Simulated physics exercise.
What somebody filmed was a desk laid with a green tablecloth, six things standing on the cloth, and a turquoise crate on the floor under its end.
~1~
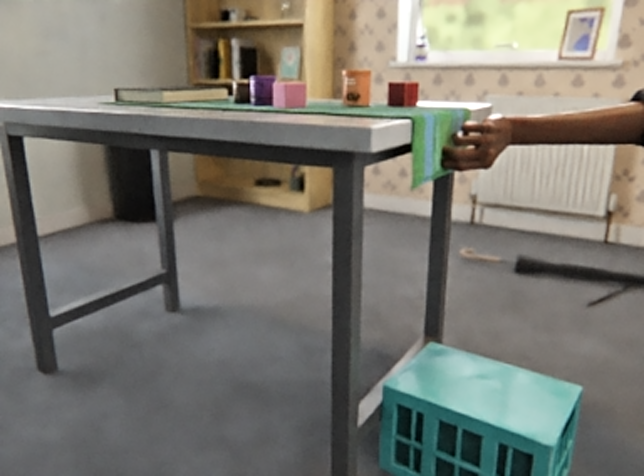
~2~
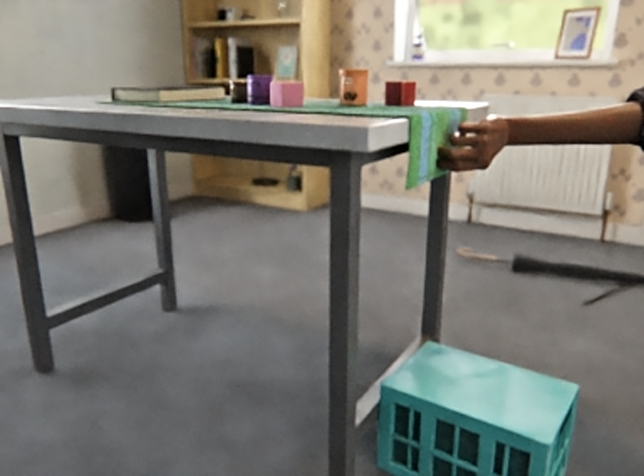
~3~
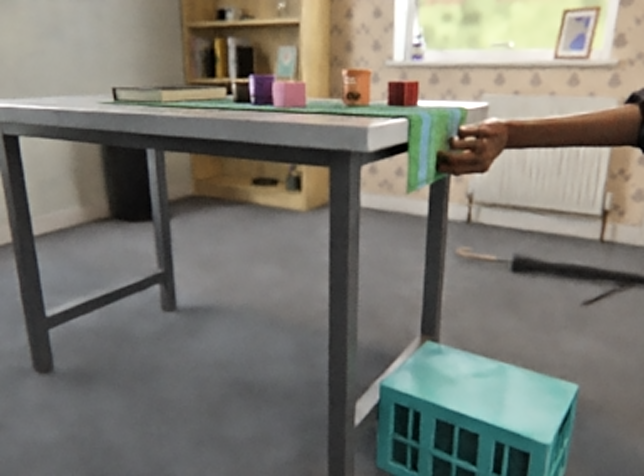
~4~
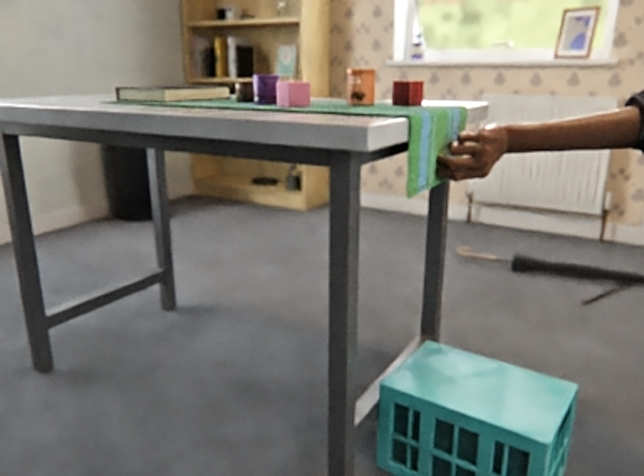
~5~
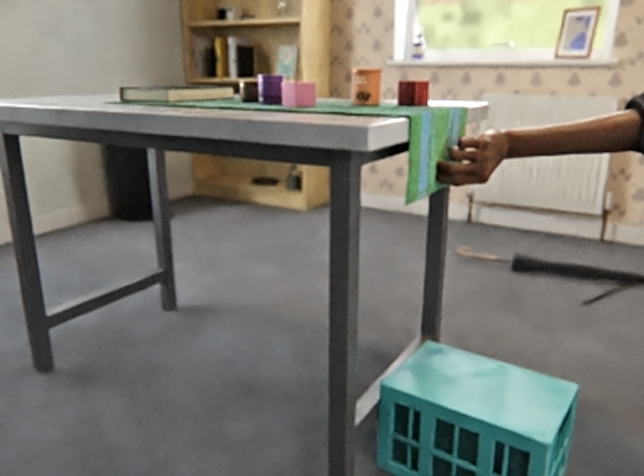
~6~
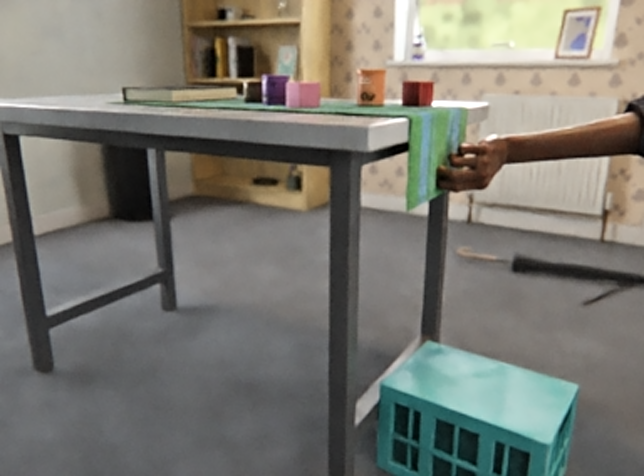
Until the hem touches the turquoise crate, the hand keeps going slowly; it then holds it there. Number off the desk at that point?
Oh, the ones that fall number four in all this time.
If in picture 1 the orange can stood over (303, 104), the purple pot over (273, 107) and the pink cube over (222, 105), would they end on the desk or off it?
Outcome: Orange can is gone, purple pot is gone, pink cube is still in place.
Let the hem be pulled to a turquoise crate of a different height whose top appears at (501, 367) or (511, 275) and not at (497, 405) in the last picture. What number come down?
Totals 3, 1.
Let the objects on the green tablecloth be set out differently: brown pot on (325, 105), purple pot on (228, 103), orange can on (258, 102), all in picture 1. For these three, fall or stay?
Brown pot gone, purple pot stays, orange can stays.
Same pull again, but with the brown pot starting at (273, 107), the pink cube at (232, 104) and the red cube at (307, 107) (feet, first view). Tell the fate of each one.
Brown pot lost, pink cube safe, red cube lost.
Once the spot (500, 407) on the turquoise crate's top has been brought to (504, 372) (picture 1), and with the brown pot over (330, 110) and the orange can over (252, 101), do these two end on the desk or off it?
Brown pot: Lost; orange can: Safe.
A little later, hem near (437, 244); red cube gone.
Next, hem near (435, 317); red cube and orange can gone.
Later still, hem on the crate; red cube, orange can, pink cube and purple pot gone.
When it is over, hem on the crate; red cube, orange can, pink cube and purple pot gone. Over the edge go four.
